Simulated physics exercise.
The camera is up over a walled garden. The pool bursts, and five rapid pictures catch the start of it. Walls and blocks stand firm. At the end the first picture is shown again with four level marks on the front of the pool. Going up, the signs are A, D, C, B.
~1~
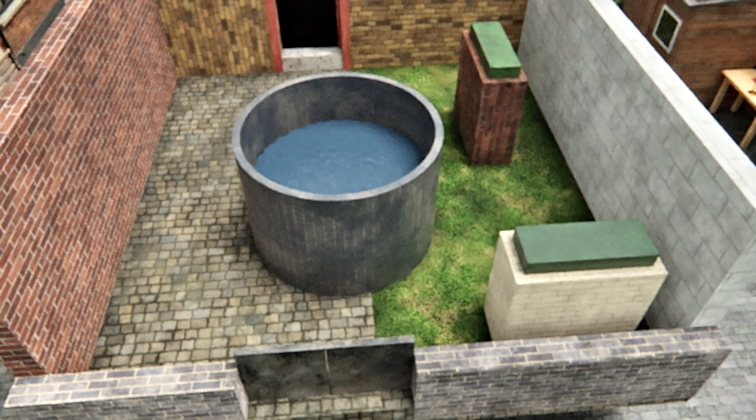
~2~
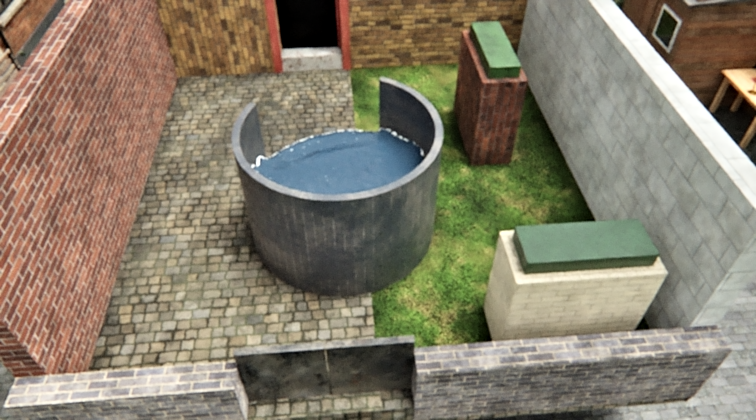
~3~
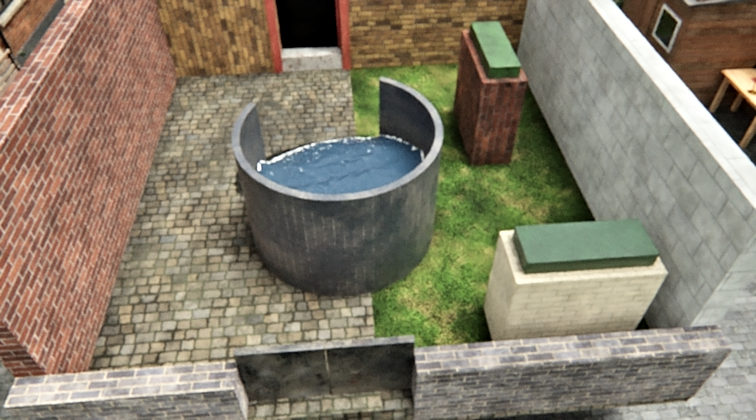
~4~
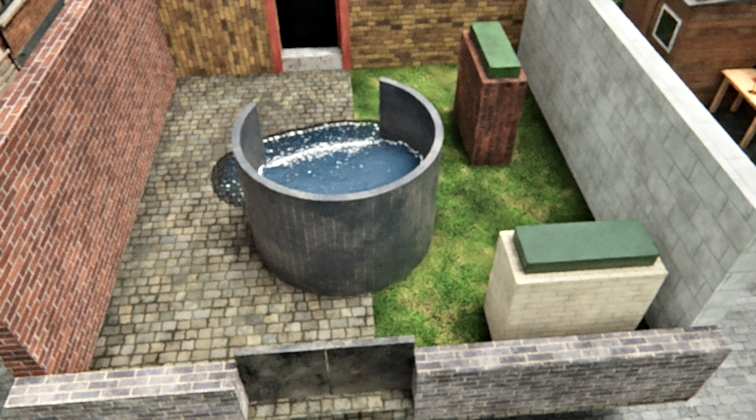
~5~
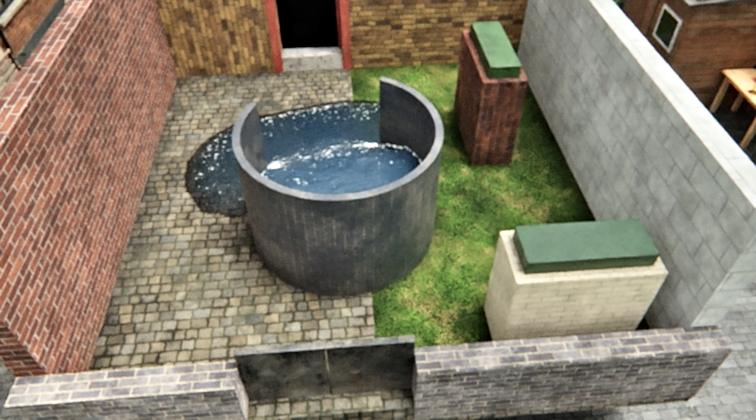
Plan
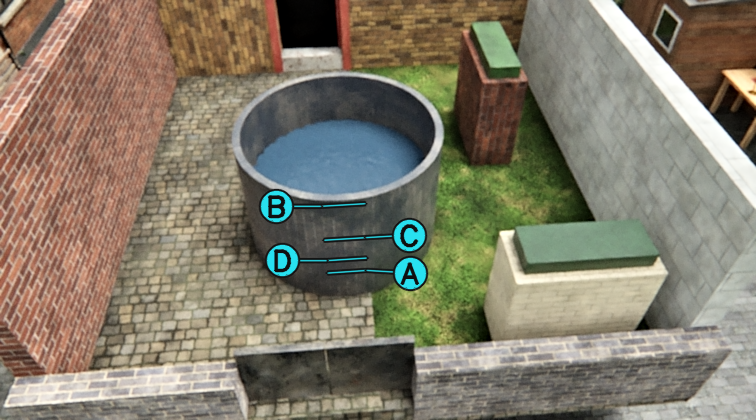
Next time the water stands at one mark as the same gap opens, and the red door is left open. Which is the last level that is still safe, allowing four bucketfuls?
D will do.
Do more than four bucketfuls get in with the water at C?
Yes.
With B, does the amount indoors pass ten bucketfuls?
Yes, clearly.
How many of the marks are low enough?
Two.
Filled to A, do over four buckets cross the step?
No, that is safe.
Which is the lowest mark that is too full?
That would be C.
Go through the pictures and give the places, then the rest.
Water in the pool at rest, its middle at (341, 173); foot of the red doorway at (313, 70); shut gate at (326, 351).
Water covers 2 % of the ground, its front hidden from here.
Water covers 5 % of the ground, its front hidden from here.
Water covers 10 % of the ground and shows as far out as (227, 176).
Water covers 18 % of the ground and shows as far out as (204, 148).
On the marked copy, A at (347, 271); B at (343, 205); C at (345, 238); D at (346, 259); from the bottom up A, D, C, B.
For mark A, nothing gets over.
For mark B, dozens of bucketfuls pour in.
For mark C, about 8 bucketfuls get in.
For mark D, a splash gets over, under a bucket.
